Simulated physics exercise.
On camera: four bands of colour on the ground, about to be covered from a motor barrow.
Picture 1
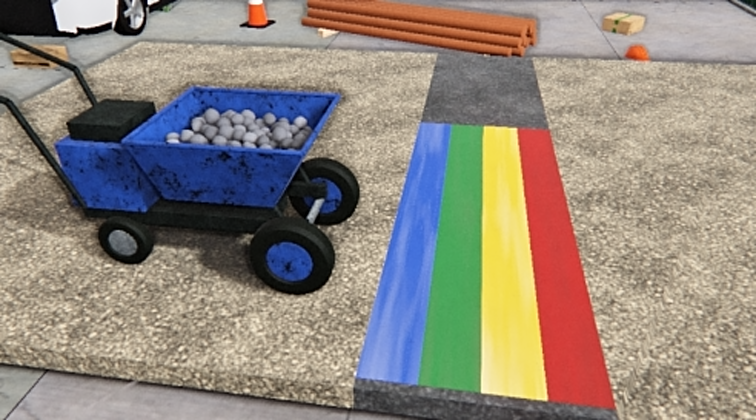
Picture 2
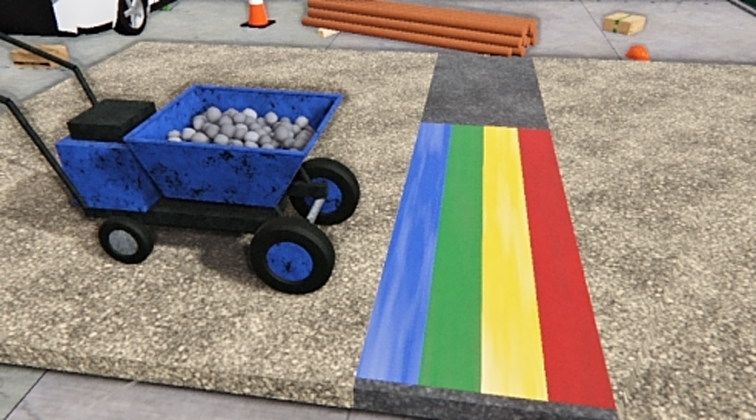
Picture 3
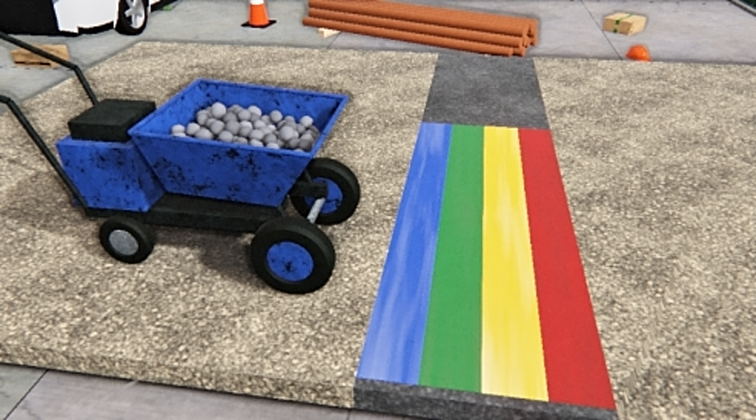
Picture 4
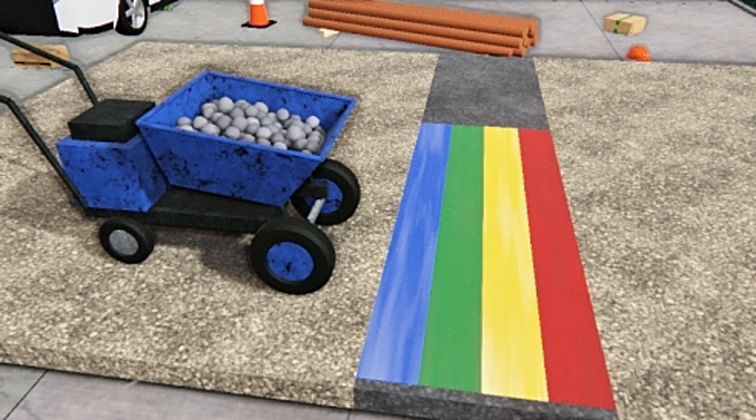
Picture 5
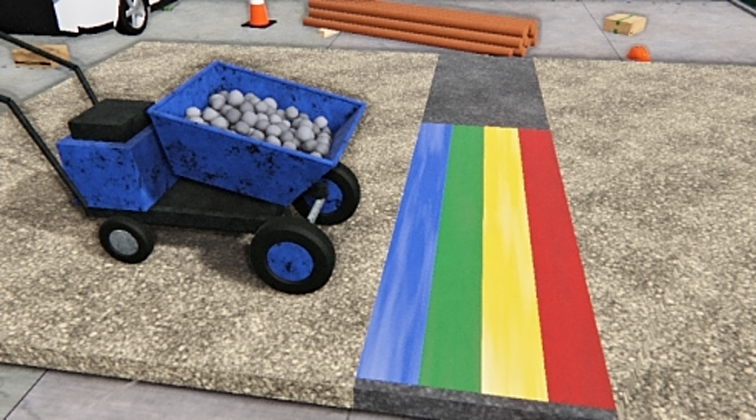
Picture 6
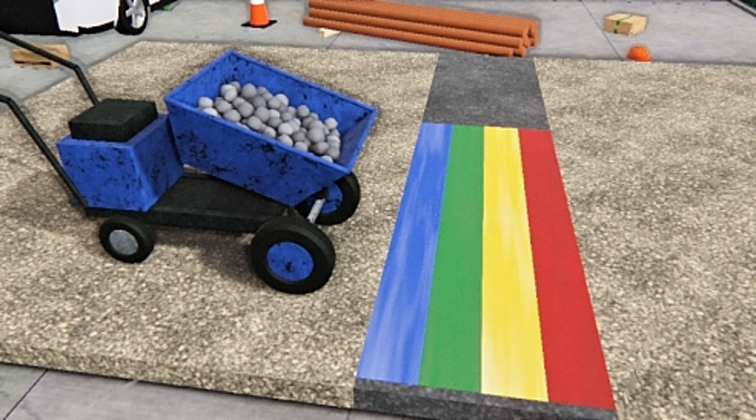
A blue skip full of round grey cobbles sits level on a motor barrow, left of blue, green, yellow and red strips on the ground. The skip then tilts gradually to the right, its back end rising clear of the frame while the wheels stay still and the cobbles remain inside.
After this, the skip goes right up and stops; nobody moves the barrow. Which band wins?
The heap favours the green strip.
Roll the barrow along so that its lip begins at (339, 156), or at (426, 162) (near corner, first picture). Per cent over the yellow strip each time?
The first gives 30 %, the second 20 %.
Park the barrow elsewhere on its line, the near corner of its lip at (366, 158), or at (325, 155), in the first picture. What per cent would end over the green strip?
The first gives 20 %, the second 40 %.
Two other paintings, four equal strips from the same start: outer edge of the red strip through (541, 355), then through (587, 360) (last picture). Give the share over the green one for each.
In turn 40 and 40 in a hundred.
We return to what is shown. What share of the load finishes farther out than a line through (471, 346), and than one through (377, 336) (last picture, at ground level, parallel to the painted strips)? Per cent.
The first gives 40 %, the second 100 %.
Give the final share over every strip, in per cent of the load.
About: Blue strip 25, green strip 40, yellow strip 25, red strip 5 per cent.
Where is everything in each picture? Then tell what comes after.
Lip of the skip near (302, 154), level; top of the load near (240, 136), round cobbles; blue strip near (395, 332); green strip near (453, 339); yellow strip near (512, 345); red strip near (572, 352), in the first frame.
Lip of the skip near (305, 154), level; top of the load near (228, 132), in the second frame.
Lip of the skip near (312, 156), tipped barely; top of the load near (232, 128), in the third frame.
Lip of the skip near (321, 160), tipped a little; top of the load near (225, 124), in the fourth frame.
Lip of the skip near (334, 165), tipped a little; top of the load near (234, 117), in the fifth frame.
Lip of the skip near (348, 172), tipped clearly; top of the load near (233, 118); blue strip near (396, 333); green strip near (453, 339); yellow strip near (512, 346); red strip near (573, 353), in the sixth frame.
Shortly afterwards, skip tipped steeply; the whole lot in the skip.
Next, skip tipped right over; all but a few in the skip; only a few over the blue strip; a little over the green strip; only a few falling.
Some moments later, skip tipped right over; near a third in the skip; a little over the blue strip; near a third over the green strip; near a quarter over the yellow strip; a little over the red strip; only a few off the paint.
In the end, skip tipped right over; near a quarter over the blue strip; near a third over the green strip; near a quarter over the yellow strip; a little over the red strip; only a few off the paint.
